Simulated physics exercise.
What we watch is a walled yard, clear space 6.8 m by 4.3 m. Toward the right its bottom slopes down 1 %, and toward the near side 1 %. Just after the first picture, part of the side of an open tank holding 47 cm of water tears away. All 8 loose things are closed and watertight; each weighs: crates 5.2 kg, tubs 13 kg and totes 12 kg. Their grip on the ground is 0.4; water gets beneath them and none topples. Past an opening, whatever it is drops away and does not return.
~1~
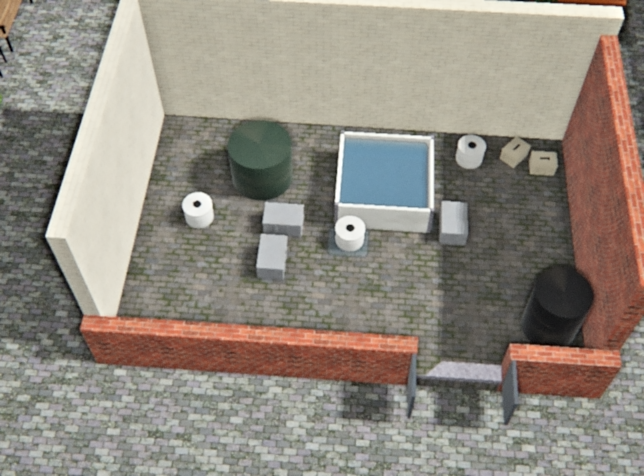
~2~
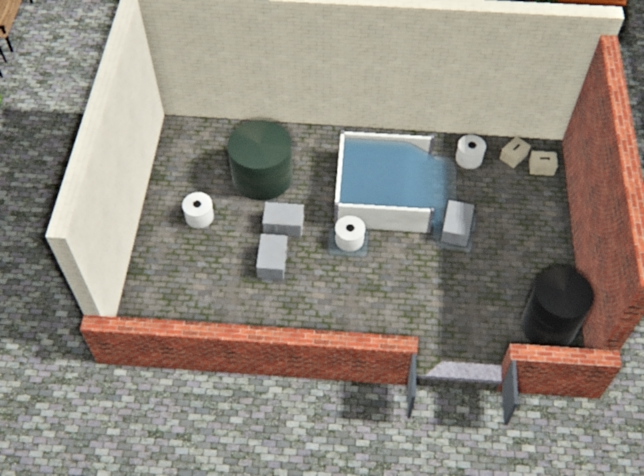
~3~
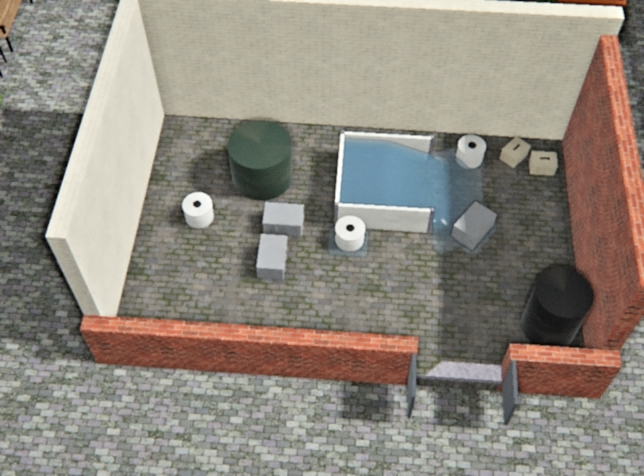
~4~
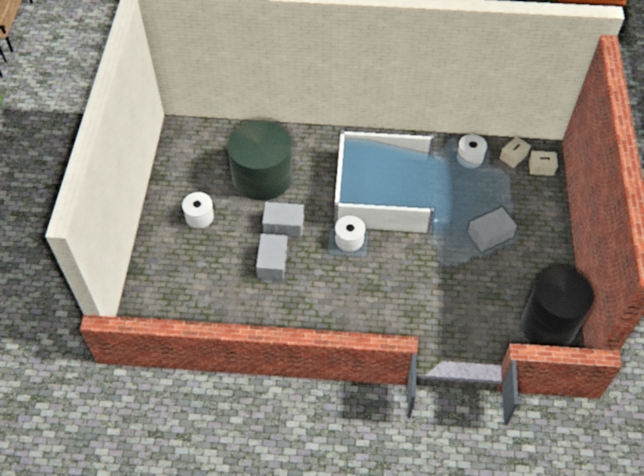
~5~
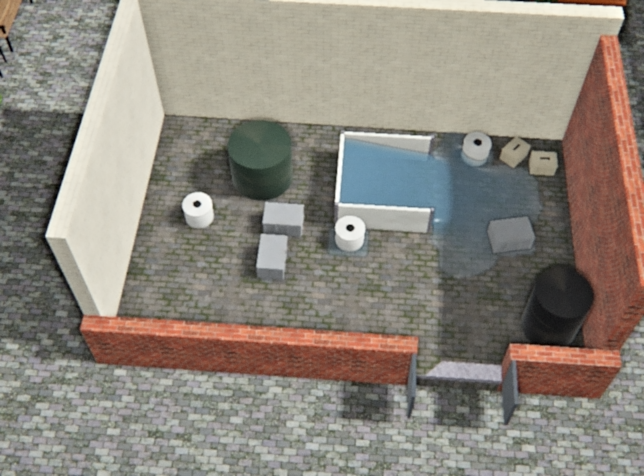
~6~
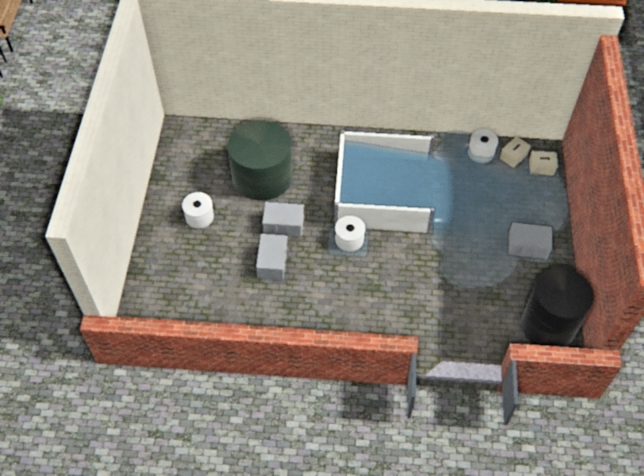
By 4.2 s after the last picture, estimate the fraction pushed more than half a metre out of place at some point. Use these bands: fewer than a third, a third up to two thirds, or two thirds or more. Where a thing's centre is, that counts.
It falls in a third up to two thirds.
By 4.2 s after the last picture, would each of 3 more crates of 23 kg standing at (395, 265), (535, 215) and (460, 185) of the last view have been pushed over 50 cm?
So it's stays below, then gets above, then gets above.
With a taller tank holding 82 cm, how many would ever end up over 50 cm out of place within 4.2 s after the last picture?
Then it comes to 5.
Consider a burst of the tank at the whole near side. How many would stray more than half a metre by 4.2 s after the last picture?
The count would be 1.
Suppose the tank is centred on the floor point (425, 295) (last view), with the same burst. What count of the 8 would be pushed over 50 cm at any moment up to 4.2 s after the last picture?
Then the count would be 3.
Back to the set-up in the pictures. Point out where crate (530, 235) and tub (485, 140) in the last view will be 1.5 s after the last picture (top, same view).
About (562, 273) for the first and (510, 131) for the second.
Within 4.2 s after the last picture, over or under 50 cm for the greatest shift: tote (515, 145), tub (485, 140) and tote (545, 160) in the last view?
Listed in sequence: Higher; higher; higher for the last.
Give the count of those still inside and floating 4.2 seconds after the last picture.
Answer: 0.
Then, 0.4 s after the last picture 2 of 8 are over 50 cm from their spots; 0 afloat.
Then, 1.5 s after the last picture 2 of 8 are over 50 cm from their spots; 4 afloat.
Then, 2.8 s after the last picture 2 of 8 are over 50 cm from their spots; 4 afloat.
Then, 4.2 s after the last picture 3 of 8 are over 50 cm from their spots, and 4 have been at some point; 0 afloat.
